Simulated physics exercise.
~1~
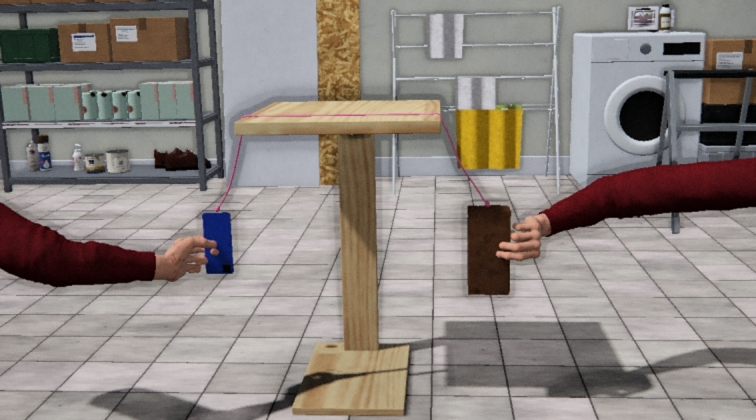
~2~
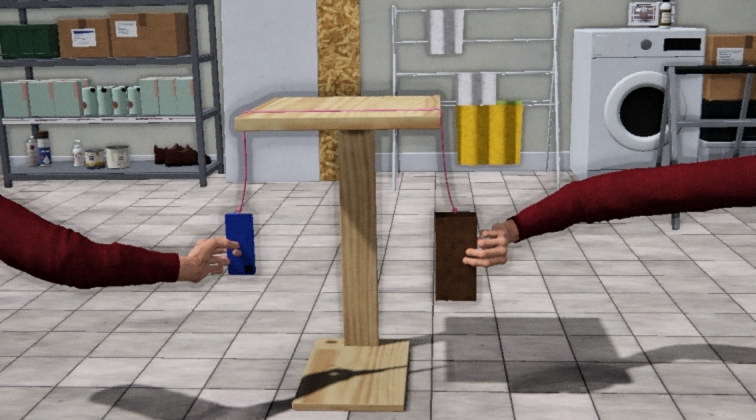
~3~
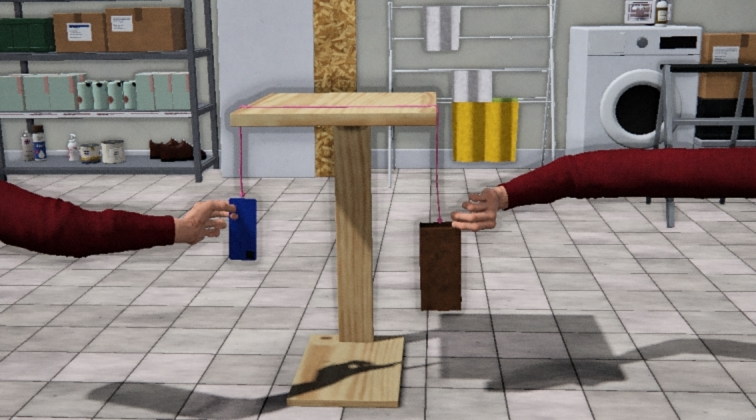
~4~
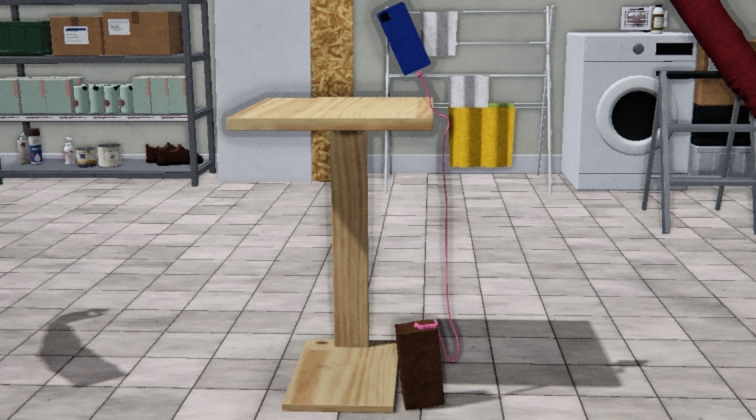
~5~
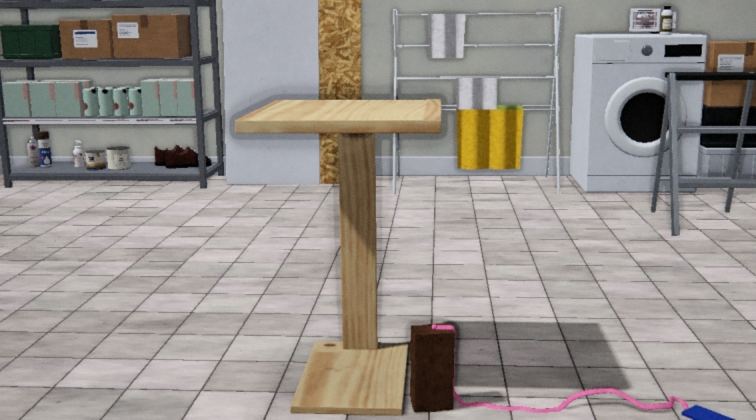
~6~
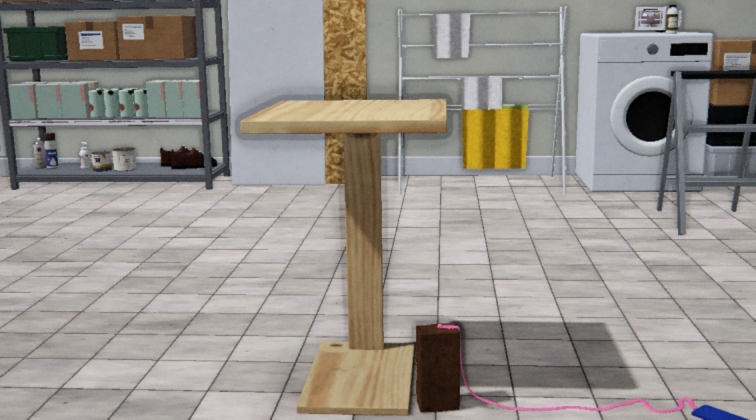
In a utility room, hands release a ribbon's brick and phone, and both end up on the floor.
